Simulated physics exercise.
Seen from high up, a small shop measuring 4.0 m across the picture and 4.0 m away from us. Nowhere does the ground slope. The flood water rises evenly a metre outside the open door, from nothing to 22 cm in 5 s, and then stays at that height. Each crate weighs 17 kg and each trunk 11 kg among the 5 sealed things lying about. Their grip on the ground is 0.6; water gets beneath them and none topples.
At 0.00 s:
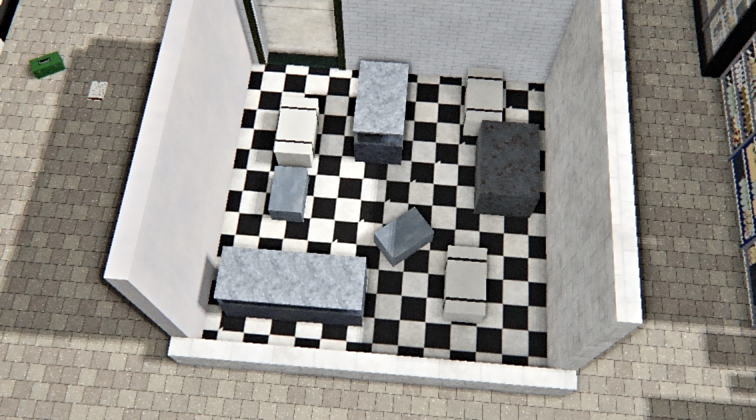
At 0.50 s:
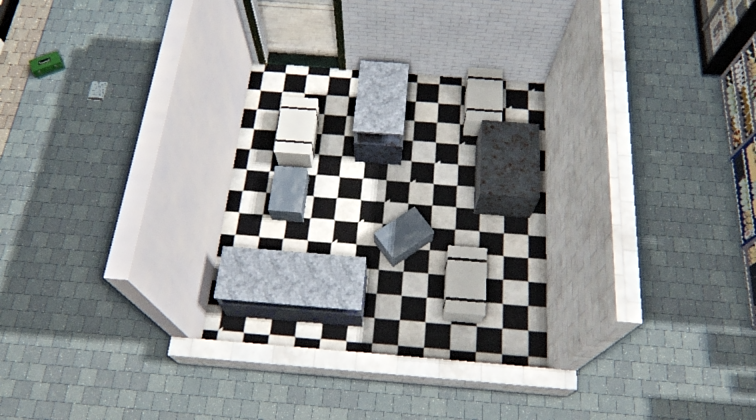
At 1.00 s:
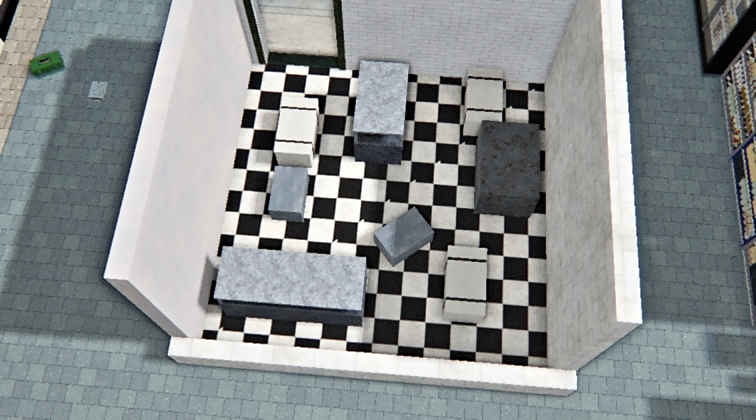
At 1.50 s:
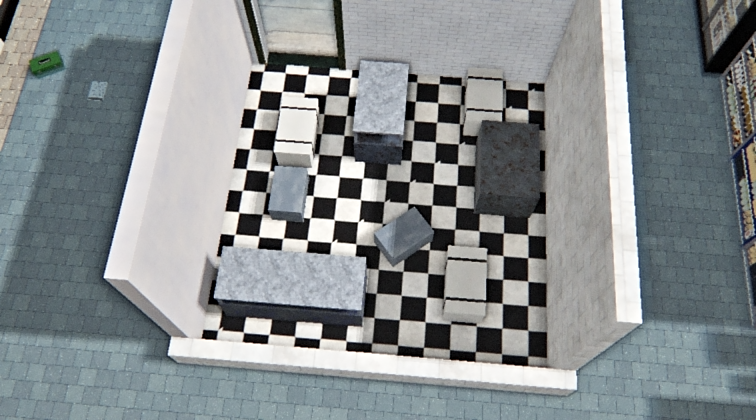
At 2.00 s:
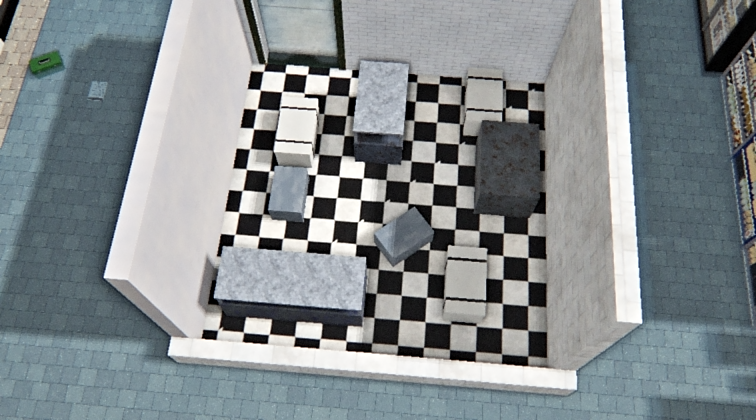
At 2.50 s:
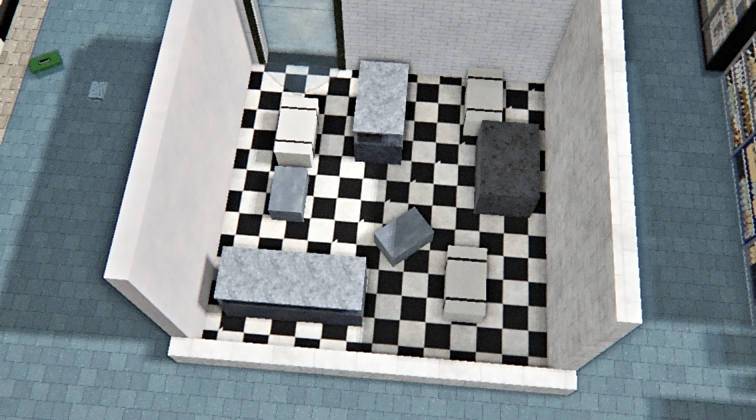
Bluish water spreads over the tan paving around a small, roofless shop with white walls and a black-and-white checkered floor, seen from high above by a still camera. Grey counters and blocks, a darker grey block at right and pale box-like units stand inside, with a green object outside at upper left. The paving turns blue-grey first, then water creeps through the back doorway onto the nearest tiles, while the furnishings stay still.
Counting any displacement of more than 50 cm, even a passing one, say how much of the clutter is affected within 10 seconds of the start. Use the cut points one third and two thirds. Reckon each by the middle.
It falls at two thirds or above.
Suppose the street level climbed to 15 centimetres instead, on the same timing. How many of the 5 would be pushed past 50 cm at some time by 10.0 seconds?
Result: 1.
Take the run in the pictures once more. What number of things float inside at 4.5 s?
The count is 0.
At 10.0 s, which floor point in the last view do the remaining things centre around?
Somewhere near (468, 219).
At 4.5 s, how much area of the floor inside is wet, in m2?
Near 3.5 m2 in all.
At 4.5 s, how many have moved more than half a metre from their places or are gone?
Count: 0.
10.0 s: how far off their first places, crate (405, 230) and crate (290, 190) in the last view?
In turn: 100 cm, 200 cm.
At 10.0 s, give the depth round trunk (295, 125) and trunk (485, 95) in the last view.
Around 4 cm and 3 cm.
After 3.5 s 0 of 5 are over 50 cm from their spots; 0 afloat.
After 4.5 s 0 of 5 are over 50 cm from their spots; 0 afloat.
After 7.0 s 1 of 5 are over 50 cm from their spots; 2 afloat.
After 10.0 s 4 of 5 are over 50 cm from their spots, and 4 have been at some point; 1 afloat.
